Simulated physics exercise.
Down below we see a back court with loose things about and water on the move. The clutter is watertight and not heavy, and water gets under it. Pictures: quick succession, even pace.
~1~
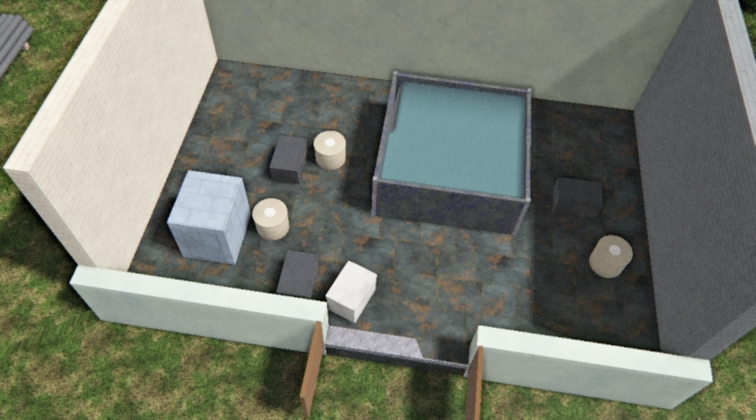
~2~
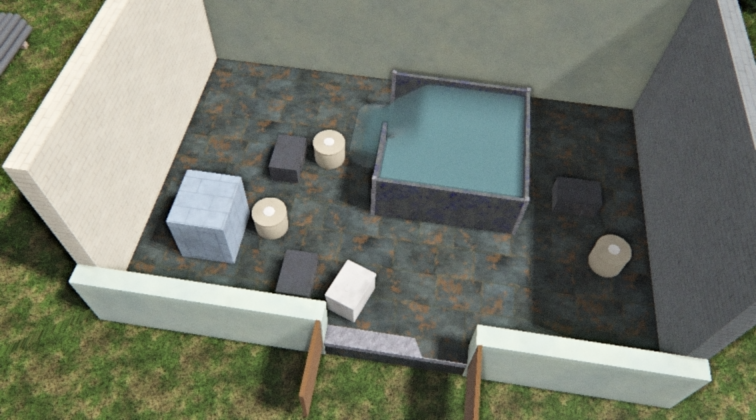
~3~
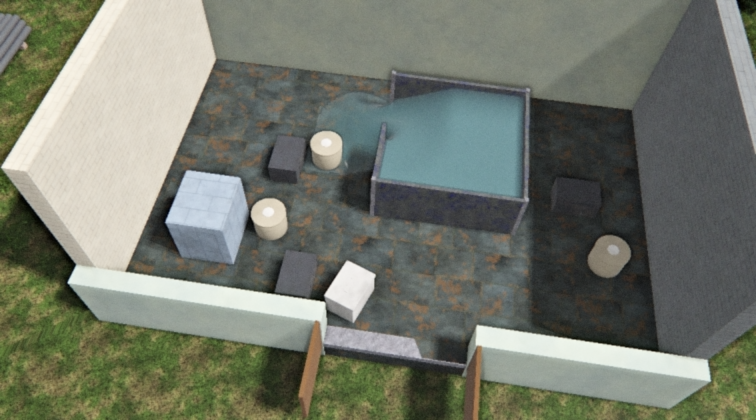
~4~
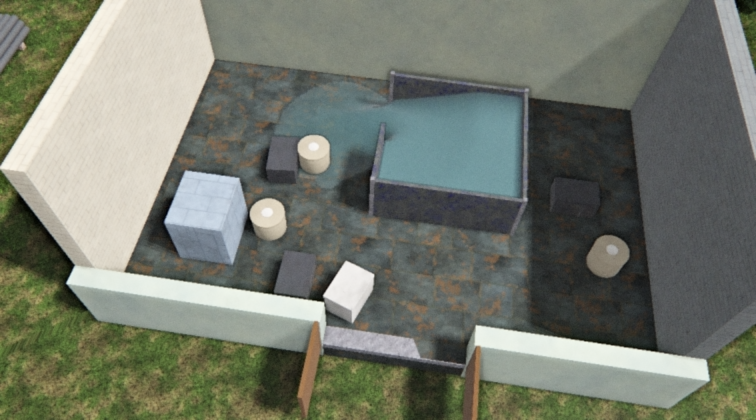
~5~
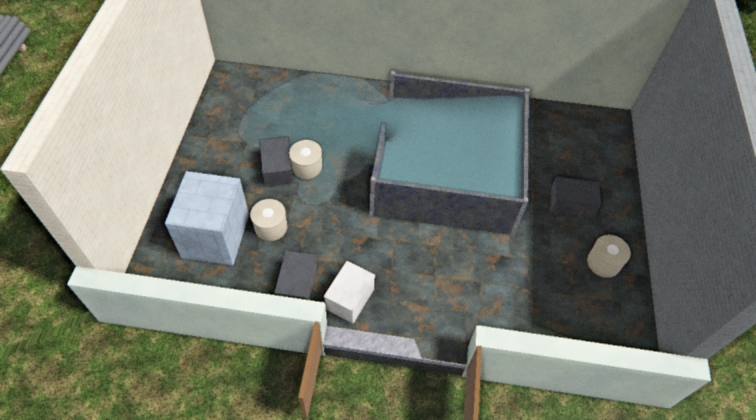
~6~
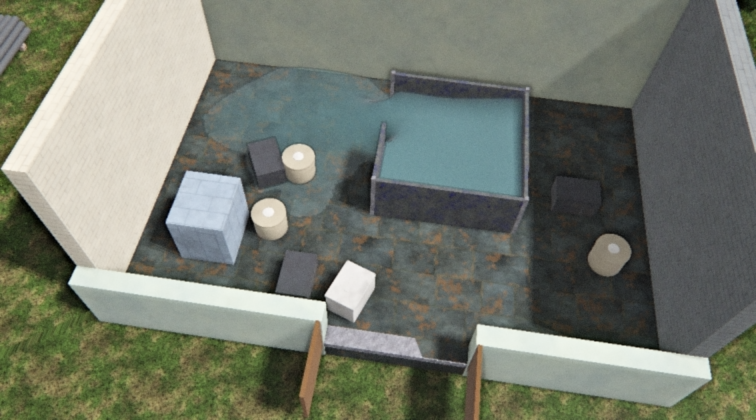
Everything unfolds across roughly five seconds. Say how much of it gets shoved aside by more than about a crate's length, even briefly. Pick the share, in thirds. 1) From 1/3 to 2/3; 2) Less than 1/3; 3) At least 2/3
Option 3: At least 2/3.
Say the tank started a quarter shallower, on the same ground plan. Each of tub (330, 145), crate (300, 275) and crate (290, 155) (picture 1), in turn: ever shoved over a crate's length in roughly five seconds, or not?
Taking them as listed - the full distance for the first, the full distance for the second, the full distance for the third.
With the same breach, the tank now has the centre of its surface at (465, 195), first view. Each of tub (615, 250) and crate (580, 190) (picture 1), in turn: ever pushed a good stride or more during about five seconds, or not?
One by one, the first came up short and the second came up short.
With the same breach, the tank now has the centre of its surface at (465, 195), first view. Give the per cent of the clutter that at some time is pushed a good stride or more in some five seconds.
Estimate: Close to 70 per cent.
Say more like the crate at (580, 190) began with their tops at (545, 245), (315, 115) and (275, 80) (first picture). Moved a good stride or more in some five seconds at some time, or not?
Stays put, shoved clear, shoved clear.
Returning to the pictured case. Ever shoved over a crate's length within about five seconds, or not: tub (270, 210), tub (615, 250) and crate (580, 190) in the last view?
Goes that far; short of that; short of that.
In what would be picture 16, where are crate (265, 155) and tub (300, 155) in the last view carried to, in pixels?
About (158, 223), then about (249, 186).
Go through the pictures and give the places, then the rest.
In the first frame, a tub at (330, 143) rests on the ground; a crate at (289, 153) rests on the ground; 0 of 7 have shifted.
In the second frame, a tub at (329, 142) rests on the ground; a crate at (288, 152) rests on the ground; 0 of 7 have shifted.
In the third frame, a tub at (327, 143), on the bottom; a crate at (287, 153) rests on the ground; 0 of 7 have shifted.
In the fourth frame, a tub at (314, 147) rests on the ground, close to its start; a crate at (283, 153) rests on the ground, close to its start; 1 of 7 have shifted.
In the fifth frame, a tub at (306, 152) rests on the ground, a stride from its start; a crate at (276, 155) rests on the ground, close to its start; 2 of 7 have shifted.
In the sixth frame, a tub at (298, 157) rests on the ground, a stride from its start; a crate at (266, 156) rests on the ground, close to its start; 2 of 7 have shifted.
A moment on, 2 of 7 are well off their spots; 0 afloat.
Next, 2 of 7 are well off their spots; 0 afloat.
Later, 2 of 7 are well off their spots; 3 afloat.
In the end, 5 of 7 are well off their spots, and 5 have been at some point; 4 afloat.
